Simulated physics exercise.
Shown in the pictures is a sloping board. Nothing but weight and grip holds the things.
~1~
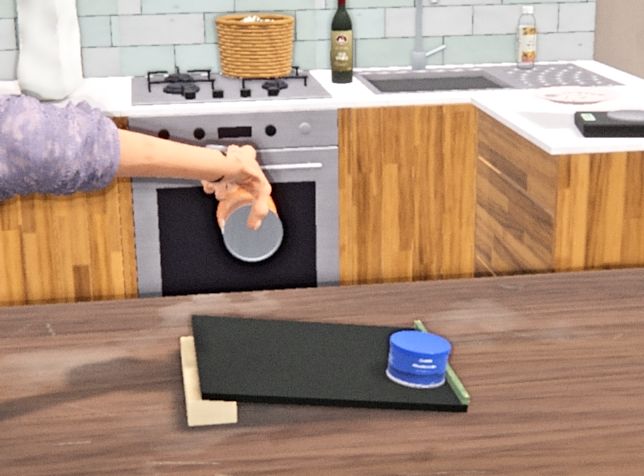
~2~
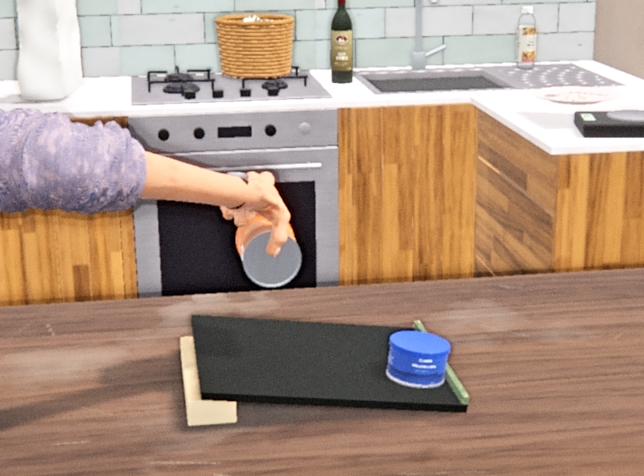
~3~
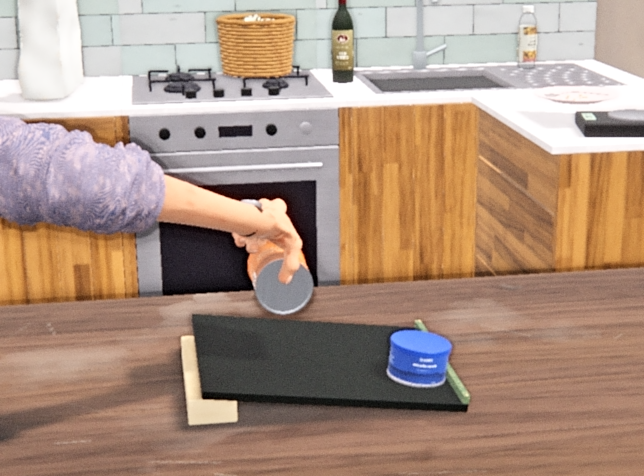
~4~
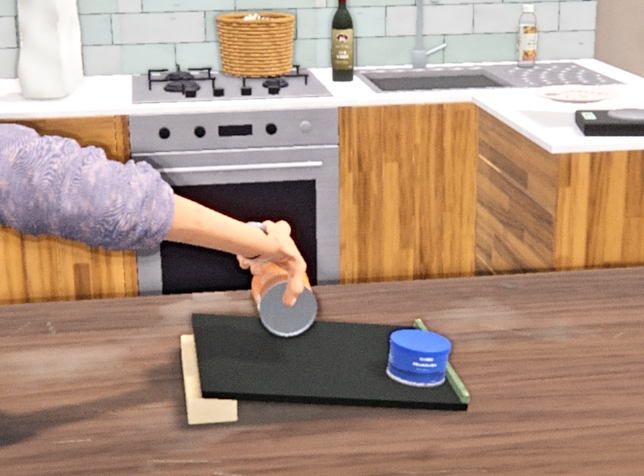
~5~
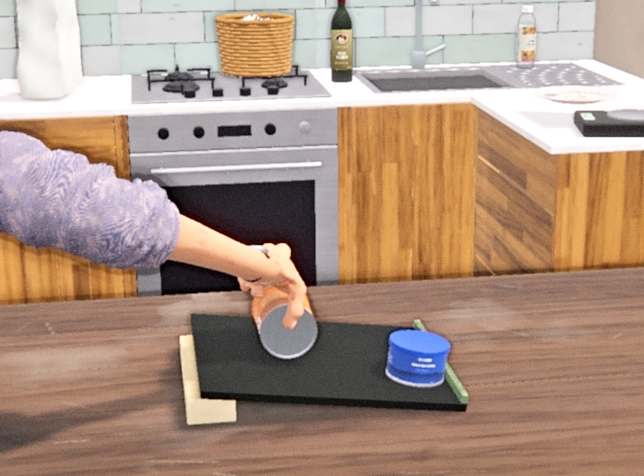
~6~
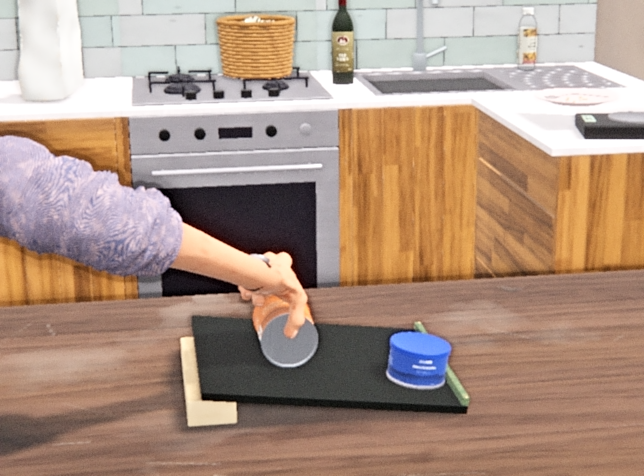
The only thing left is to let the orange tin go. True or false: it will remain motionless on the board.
False.
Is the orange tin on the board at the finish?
In the end it stays aboard.
Then, 0.40 s on from there, orange tin shifted a little near (313, 330).
Then, 0.50 s on from there, orange tin shifted about its own width near (331, 331).
Then, 0.70 s on from there, orange tin shifted about its own width near (365, 333).
In the end, moved from the start, orange tin; blue tub unmoved. At the end, from the last picture's camera, orange tin near (367, 334). The orange tin runs down the board.
